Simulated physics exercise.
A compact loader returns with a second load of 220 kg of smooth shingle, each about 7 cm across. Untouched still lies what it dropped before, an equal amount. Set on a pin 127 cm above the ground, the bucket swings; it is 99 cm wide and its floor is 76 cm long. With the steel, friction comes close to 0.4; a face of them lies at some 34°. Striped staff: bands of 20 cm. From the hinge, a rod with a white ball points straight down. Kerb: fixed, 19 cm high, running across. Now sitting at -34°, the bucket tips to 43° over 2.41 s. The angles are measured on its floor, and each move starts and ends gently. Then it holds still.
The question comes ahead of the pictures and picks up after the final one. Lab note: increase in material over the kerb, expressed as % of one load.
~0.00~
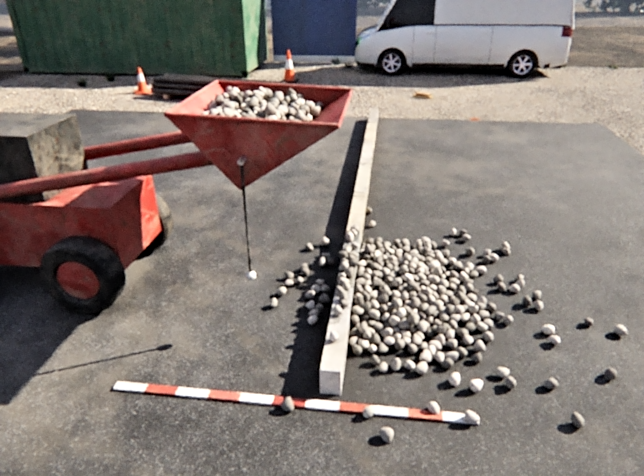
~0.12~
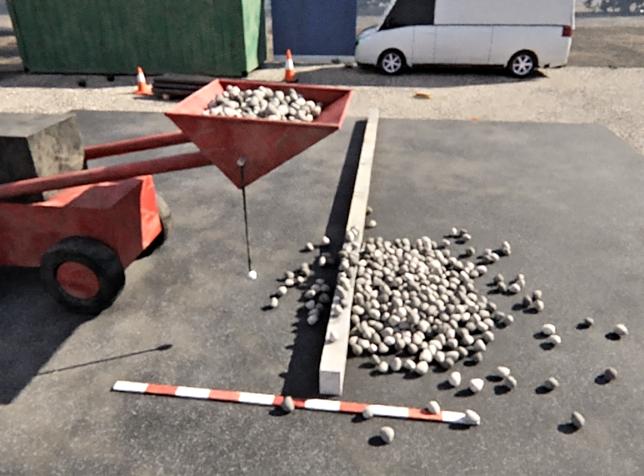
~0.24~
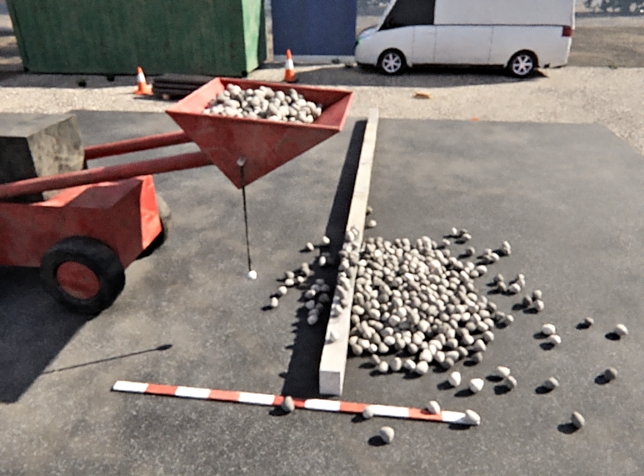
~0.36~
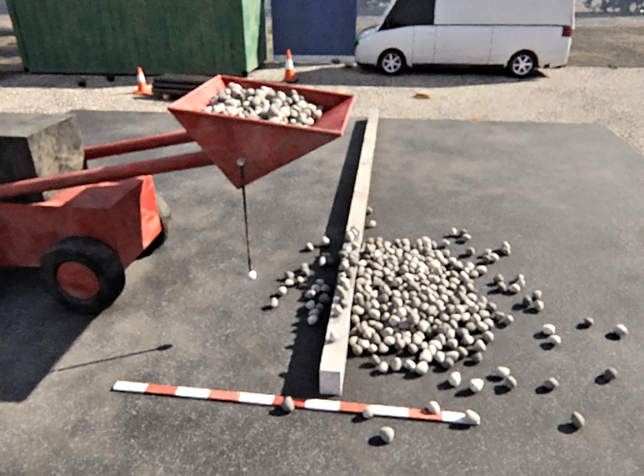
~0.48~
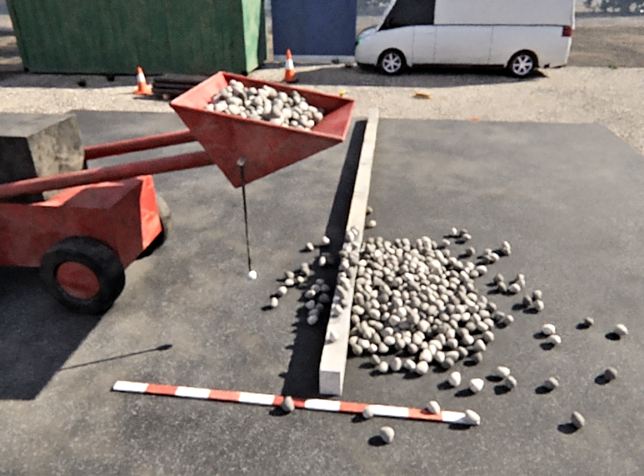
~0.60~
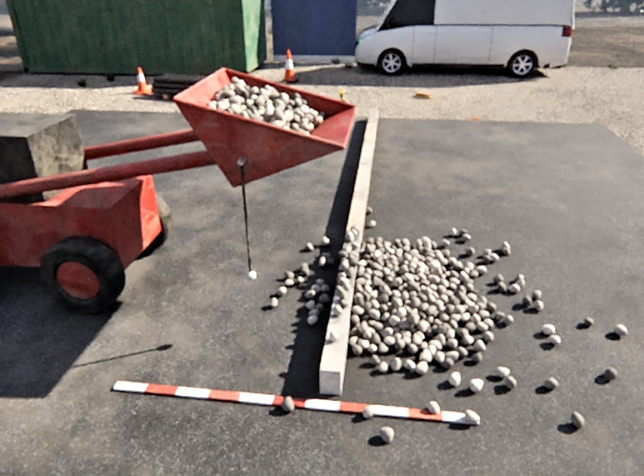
Increase: 87 %.
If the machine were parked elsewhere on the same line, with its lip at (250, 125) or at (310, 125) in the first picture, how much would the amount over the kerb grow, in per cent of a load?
Case one about 0 %, case two about 45 %.
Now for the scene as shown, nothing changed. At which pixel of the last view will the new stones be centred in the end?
They settle centred around (386, 278).
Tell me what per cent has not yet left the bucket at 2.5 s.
Close to 0 in a hundred is still held.
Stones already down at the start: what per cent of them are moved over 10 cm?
I'd say roughly 15 per cent of them.
After 1.8 s the floor is at 31°; in per cent of one load, 77 in the bucket, 28 on this side of the kerb, 95 over the kerb; the foremost stones are at (583, 320).
After 2.5 s the floor is at 43°; in per cent of one load, 0 in the bucket, 35 on this side of the kerb, 165 over the kerb; the foremost stones are at (583, 320).
After 2.9 s the floor is at 43°; in per cent of one load, 0 in the bucket, 23 on this side of the kerb, 177 over the kerb; the foremost stones are at (583, 320).
After 5.3 s the floor is at 43°; in per cent of one load, 0 in the bucket, 23 on this side of the kerb, 177 over the kerb; the foremost stones are at (583, 320). Net gain over the kerb, 87.
